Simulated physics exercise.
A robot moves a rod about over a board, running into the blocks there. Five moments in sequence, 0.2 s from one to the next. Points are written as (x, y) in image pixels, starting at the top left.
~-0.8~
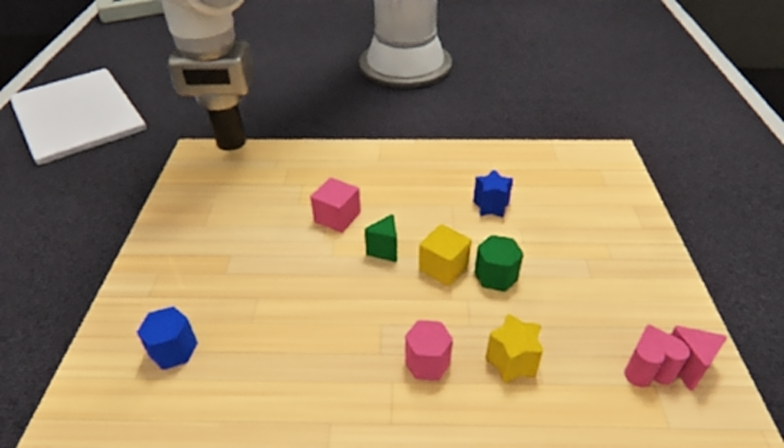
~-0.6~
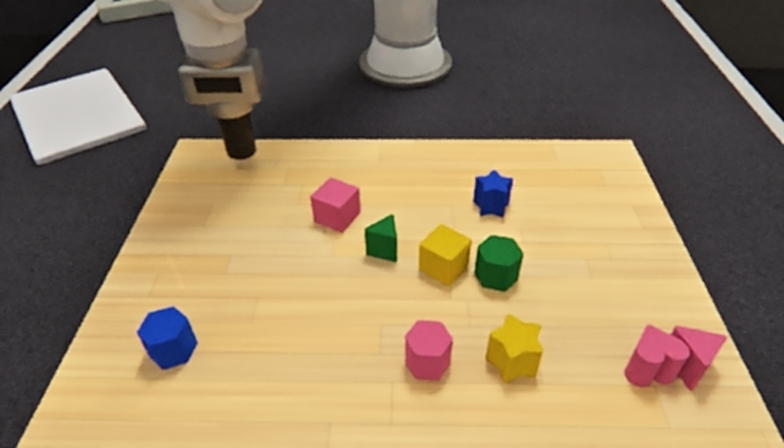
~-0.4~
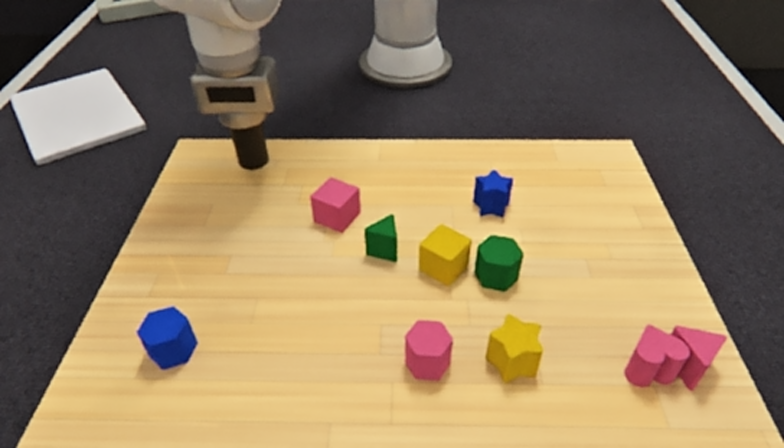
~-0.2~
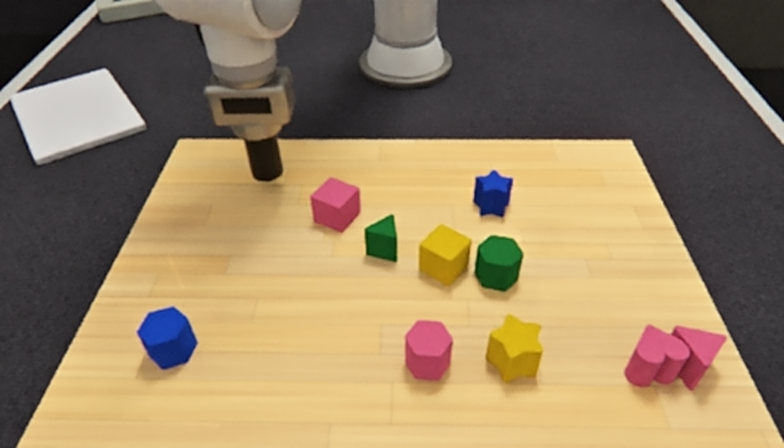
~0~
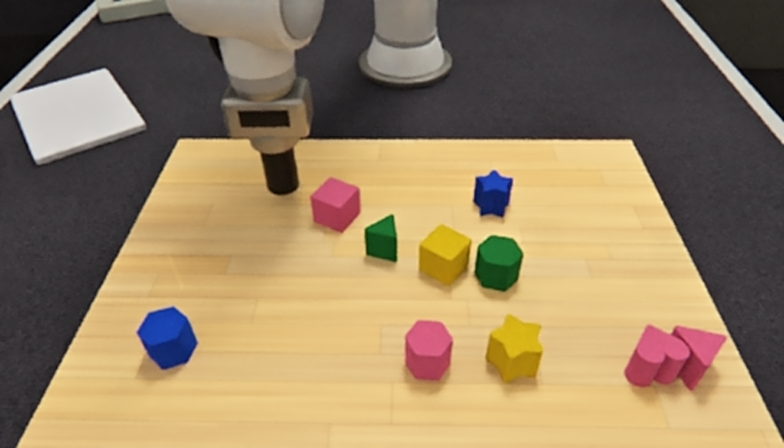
A robot arm moved its dark rod from the board's top left edge diagonally down and right, drawing close to the pink cube, while all the colourful blocks scattered across the wooden board stayed still.
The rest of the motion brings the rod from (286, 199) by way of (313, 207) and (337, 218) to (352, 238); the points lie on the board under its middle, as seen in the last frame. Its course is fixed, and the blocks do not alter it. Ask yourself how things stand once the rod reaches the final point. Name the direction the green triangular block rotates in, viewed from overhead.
Viewed from overhead, the green triangular block winds up turned clockwise.
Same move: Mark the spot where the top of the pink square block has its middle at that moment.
Around pixel (387, 214).
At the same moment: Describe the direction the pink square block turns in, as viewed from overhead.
From above, counter-clockwise.
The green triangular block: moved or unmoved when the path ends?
By the end it has moved.
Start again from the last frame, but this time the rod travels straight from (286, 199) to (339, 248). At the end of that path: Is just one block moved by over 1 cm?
I'd say yes.
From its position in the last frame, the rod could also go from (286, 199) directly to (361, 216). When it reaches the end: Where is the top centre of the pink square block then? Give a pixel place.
It sits at (383, 209).
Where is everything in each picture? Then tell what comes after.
In the first picture, lower end of the rod (232, 143), tops of blocks, pink square block (335, 192), green triangular block (384, 226).
In the second picture, rod (242, 151), blocks as before.
In the third picture, rod (254, 161), blocks as before.
In the fourth picture, rod (268, 173), blocks as before.
In the fifth picture, rod (284, 186), pink square block (335, 192), green triangular block (384, 226).
On the path given first. One third of the way, rod (311, 194); pink square block (338, 193).
Two thirds of the way, rod (336, 205); pink square block (367, 204).
At the end, rod (351, 224); pink square block (387, 214), turned 35° anticlockwise; green triangular block (401, 234), turned 35° clockwise.
